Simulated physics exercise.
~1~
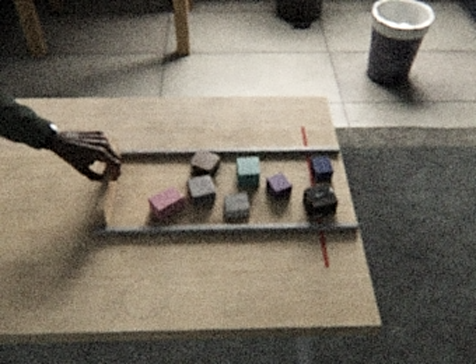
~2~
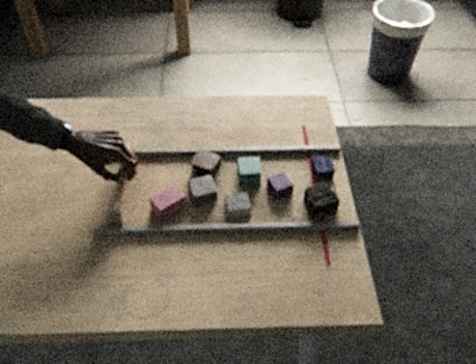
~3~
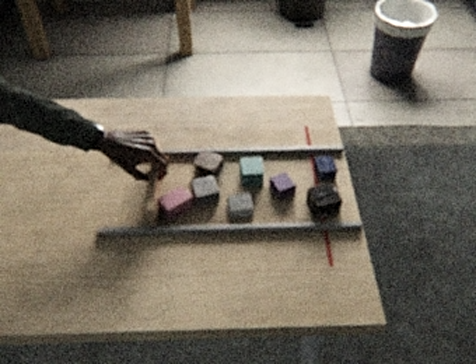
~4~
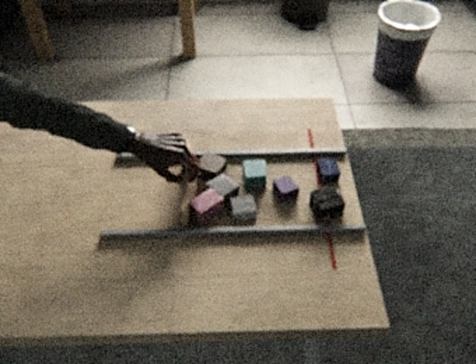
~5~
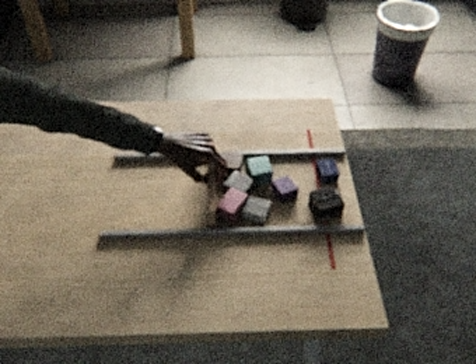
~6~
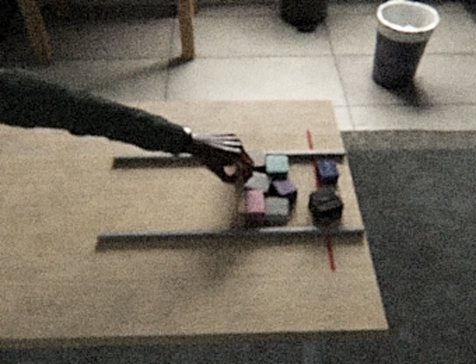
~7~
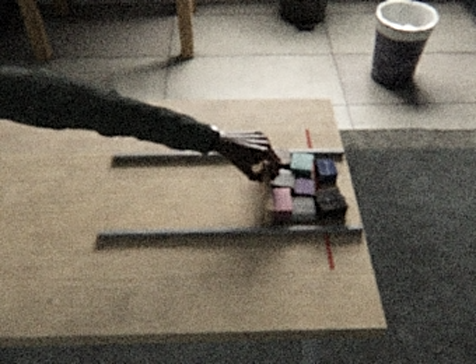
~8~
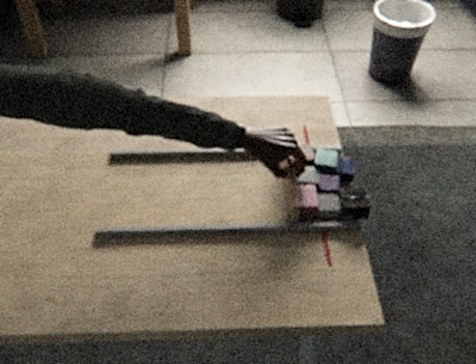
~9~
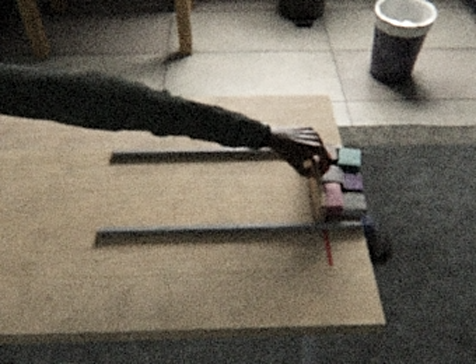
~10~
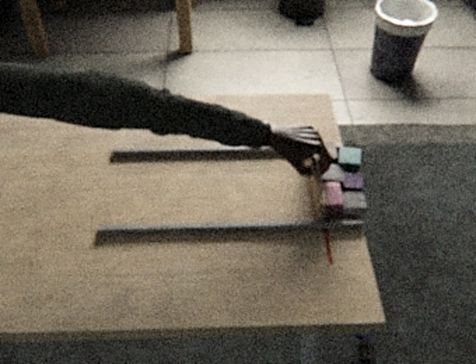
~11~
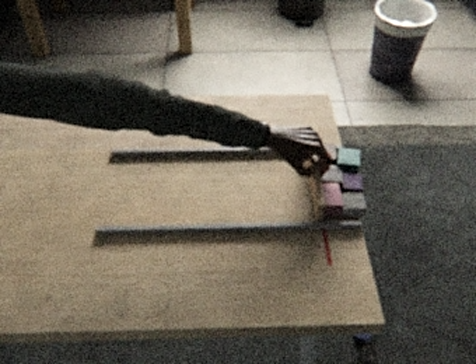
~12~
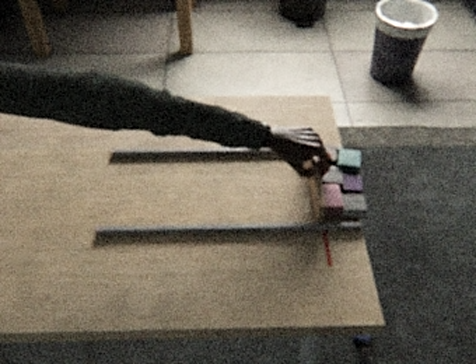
A hand pushes scattered blocks right between two rails, and the blue and black ones fall off.
